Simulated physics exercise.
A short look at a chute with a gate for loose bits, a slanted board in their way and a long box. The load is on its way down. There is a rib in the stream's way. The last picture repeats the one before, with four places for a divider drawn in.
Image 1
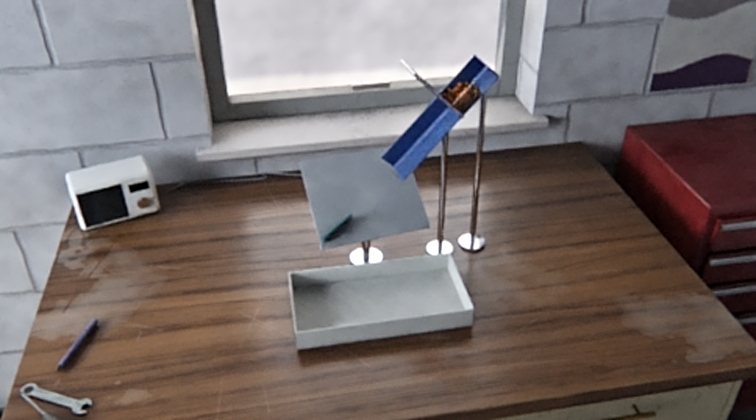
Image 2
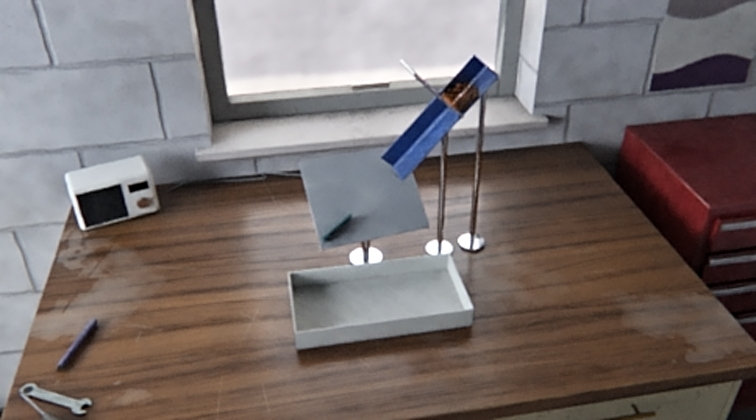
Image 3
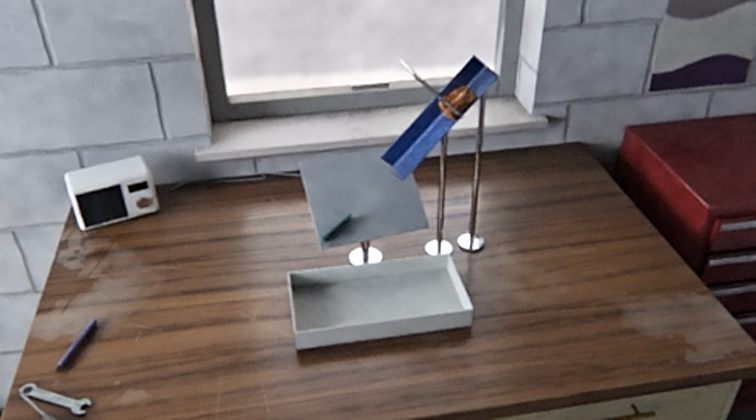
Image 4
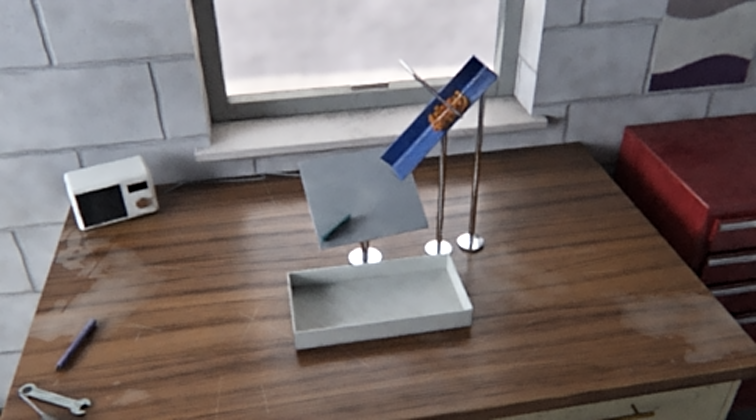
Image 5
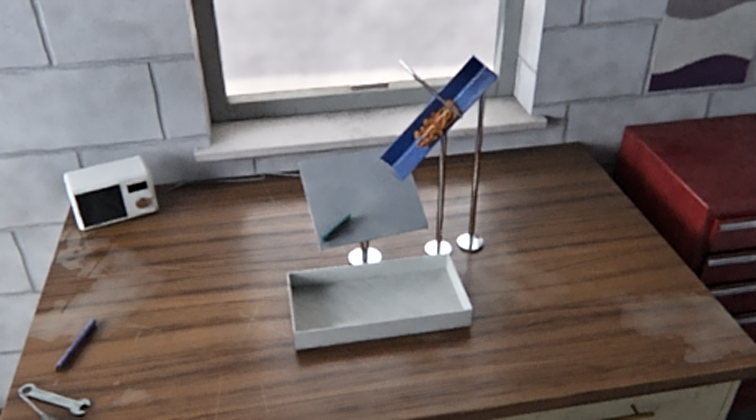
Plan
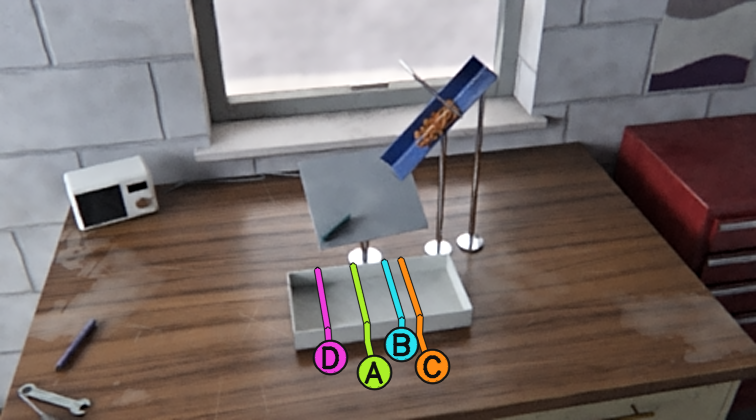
A blue chute stood tilted above a slanted grey board and an empty long box on a wooden table, and a small clump of brown bits slid partway down it toward the lower left.
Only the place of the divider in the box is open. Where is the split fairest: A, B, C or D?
A.
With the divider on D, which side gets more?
Right.
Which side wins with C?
Left.
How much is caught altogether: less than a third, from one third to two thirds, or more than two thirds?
It is more than two thirds.
On the marked copy, line A crosses the front rim at (366, 323); line B crosses the front rim at (401, 318); line C crosses the front rim at (419, 316); line D crosses the front rim at (327, 328).
If A is chosen, of what is caught, close to half on the left of the divider, close to half on the right.
If B is chosen, of what is caught, the bulk on the left of the divider, a small share on the right.
If C is chosen, of what is caught, all but a few on the left of the divider, a small share on the right.
If D is chosen, of what is caught, a small share on the left of the divider, all but a few on the right.
